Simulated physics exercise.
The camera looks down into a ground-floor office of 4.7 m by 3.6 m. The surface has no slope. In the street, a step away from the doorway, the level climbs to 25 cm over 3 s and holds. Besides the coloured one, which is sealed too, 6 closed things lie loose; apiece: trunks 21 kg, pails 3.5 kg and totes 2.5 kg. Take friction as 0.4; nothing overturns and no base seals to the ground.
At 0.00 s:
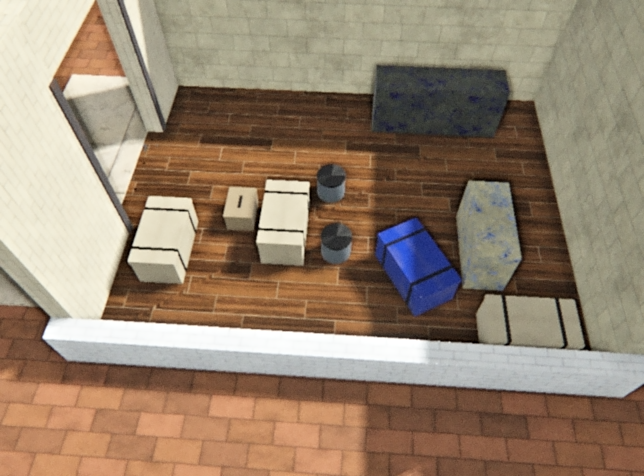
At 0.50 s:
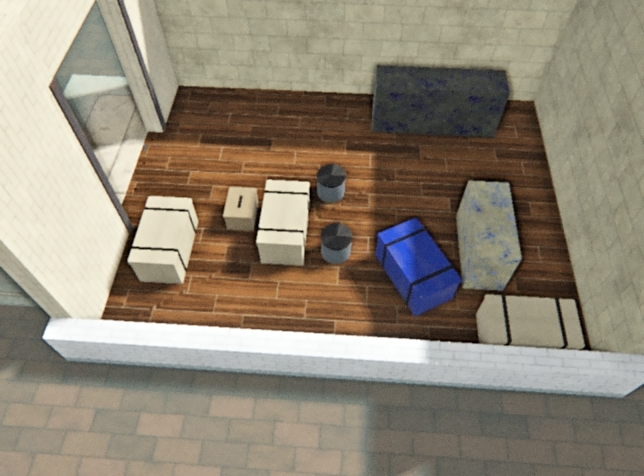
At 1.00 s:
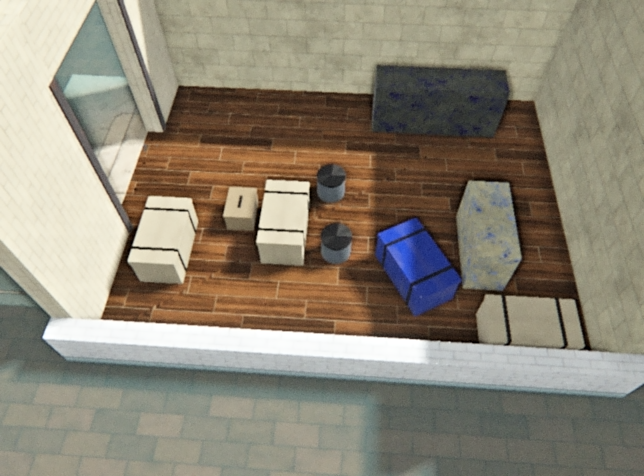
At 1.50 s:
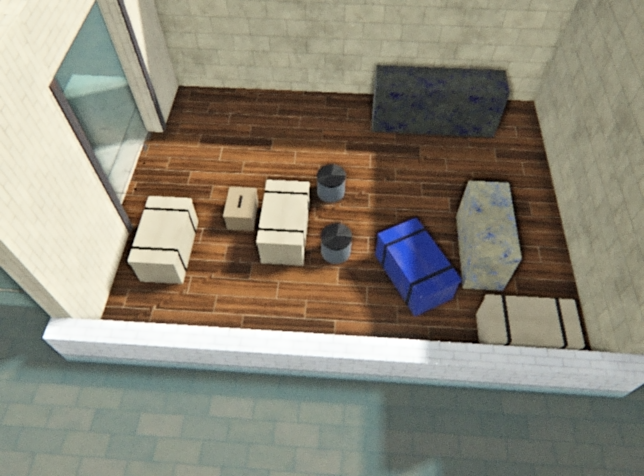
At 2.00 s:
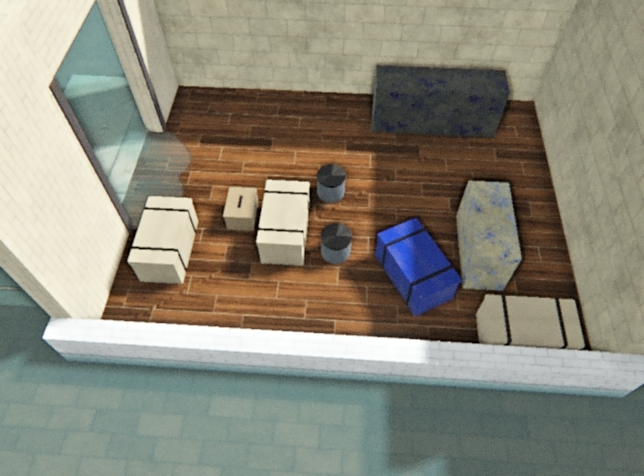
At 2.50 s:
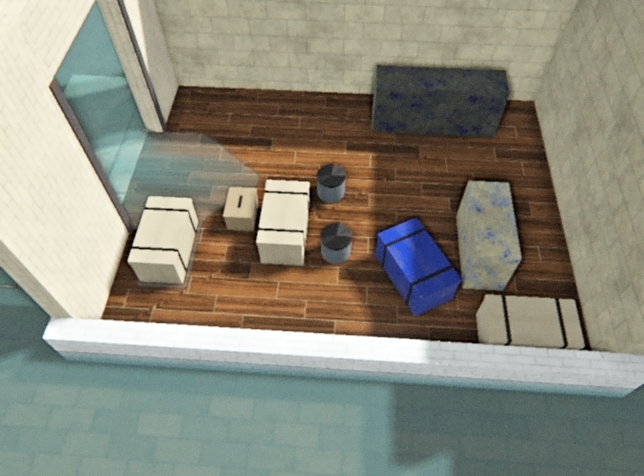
Water covering the brick paving outside, then spreading thinly through the left doorway across the wooden floor, while the boxes stay still.
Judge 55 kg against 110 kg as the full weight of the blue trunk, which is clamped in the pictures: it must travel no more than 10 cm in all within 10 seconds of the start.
For it, only the larger load is enough.
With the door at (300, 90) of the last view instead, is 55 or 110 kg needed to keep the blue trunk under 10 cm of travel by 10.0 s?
In that case only the larger load is enough.
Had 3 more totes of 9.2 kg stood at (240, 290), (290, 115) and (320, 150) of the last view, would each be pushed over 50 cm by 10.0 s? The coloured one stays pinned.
In turn: Under, past it, over.
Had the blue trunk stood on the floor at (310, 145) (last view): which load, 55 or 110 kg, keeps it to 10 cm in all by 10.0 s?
Only the larger holds.
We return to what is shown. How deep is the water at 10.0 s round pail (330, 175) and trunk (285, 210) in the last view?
Roughly 15 and 10 cm.
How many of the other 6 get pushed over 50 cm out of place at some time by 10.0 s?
4 of them.
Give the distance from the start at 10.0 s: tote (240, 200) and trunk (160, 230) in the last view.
In that order: 140 cm, 40 cm.
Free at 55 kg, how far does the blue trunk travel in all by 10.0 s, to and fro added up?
Some 40 cm in all.
After 3.5 s the blue trunk would be 0 cm from its start with 55 kg and 0 cm from its start with 110 kg; 0 cm of water round it then.
After 4.5 s the blue trunk would be 2 cm from its start with 55 kg and 0 cm from its start with 110 kg; 3 cm of water round it then.
After 7.0 s the blue trunk would be 2 cm from its start with 55 kg and 0 cm from its start with 110 kg; 10 cm of water round it then.
After 10.0 s the blue trunk would be 32 cm from its start with 55 kg and 0 cm from its start with 110 kg; 18 cm of water round it then.
